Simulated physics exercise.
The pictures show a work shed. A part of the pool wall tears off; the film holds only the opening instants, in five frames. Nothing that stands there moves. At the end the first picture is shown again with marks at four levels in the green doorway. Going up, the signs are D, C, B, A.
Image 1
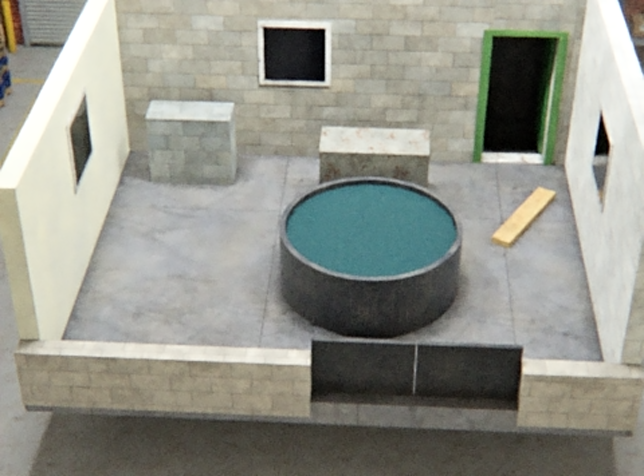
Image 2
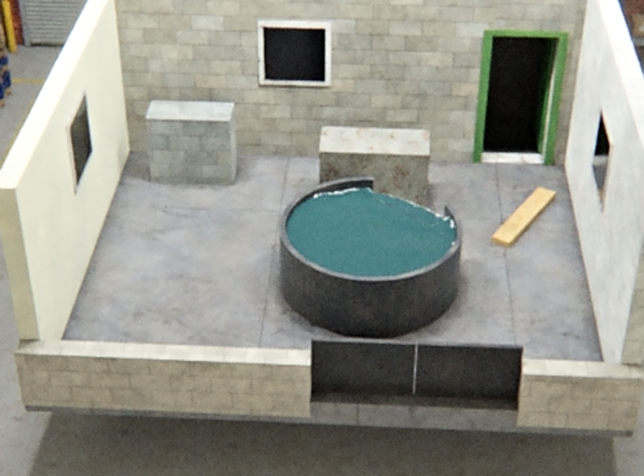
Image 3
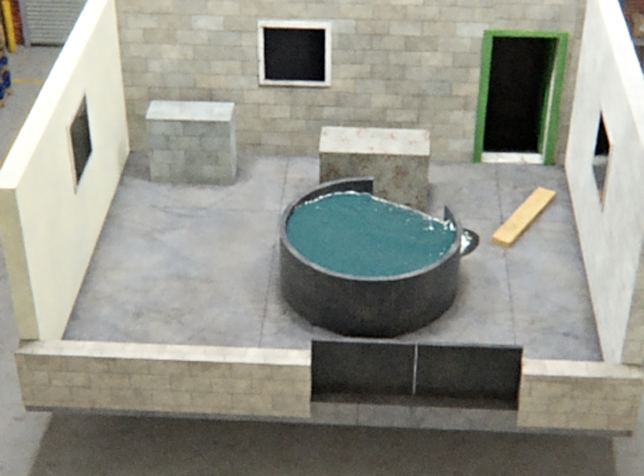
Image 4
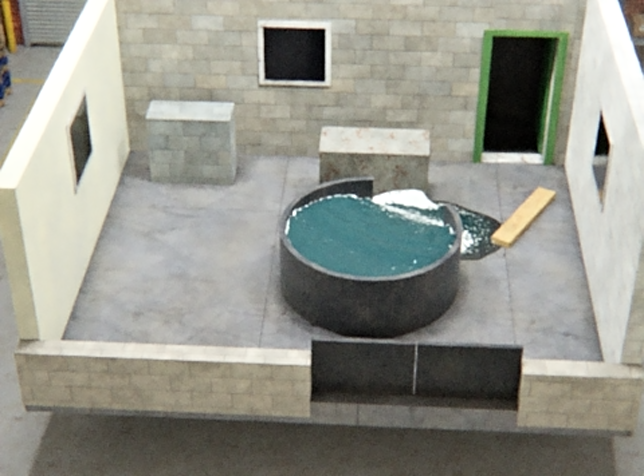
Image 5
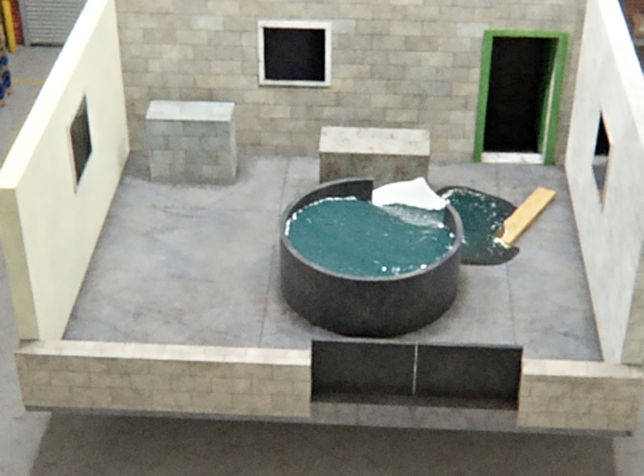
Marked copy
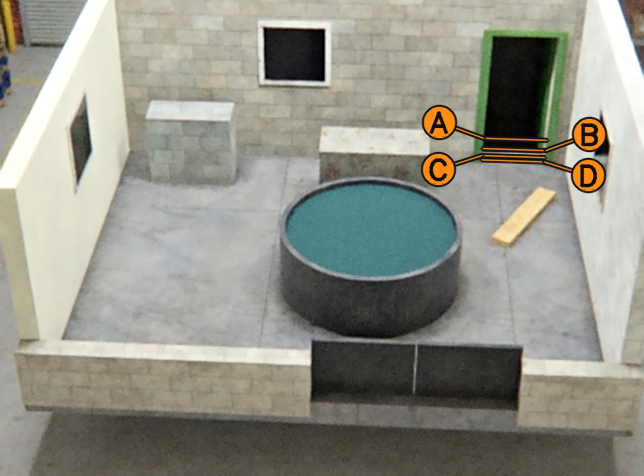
In a work shed, a round pool's back opens and water spreads right around a plank.
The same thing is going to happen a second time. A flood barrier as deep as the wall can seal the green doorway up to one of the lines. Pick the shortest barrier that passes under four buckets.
A will do.
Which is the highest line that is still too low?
The answer is B.
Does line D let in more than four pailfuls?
Yes.
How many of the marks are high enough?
One.
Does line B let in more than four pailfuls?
Yes, it does.
In orange, A at (515, 139); B at (514, 149); C at (513, 156); D at (512, 160); from the bottom up D, C, B, A.
With A, a splash gets over, under a bucket.
With B, about 10 bucketfuls get in.
With C, dozens of bucketfuls pour in.
With D, dozens of bucketfuls pour in.
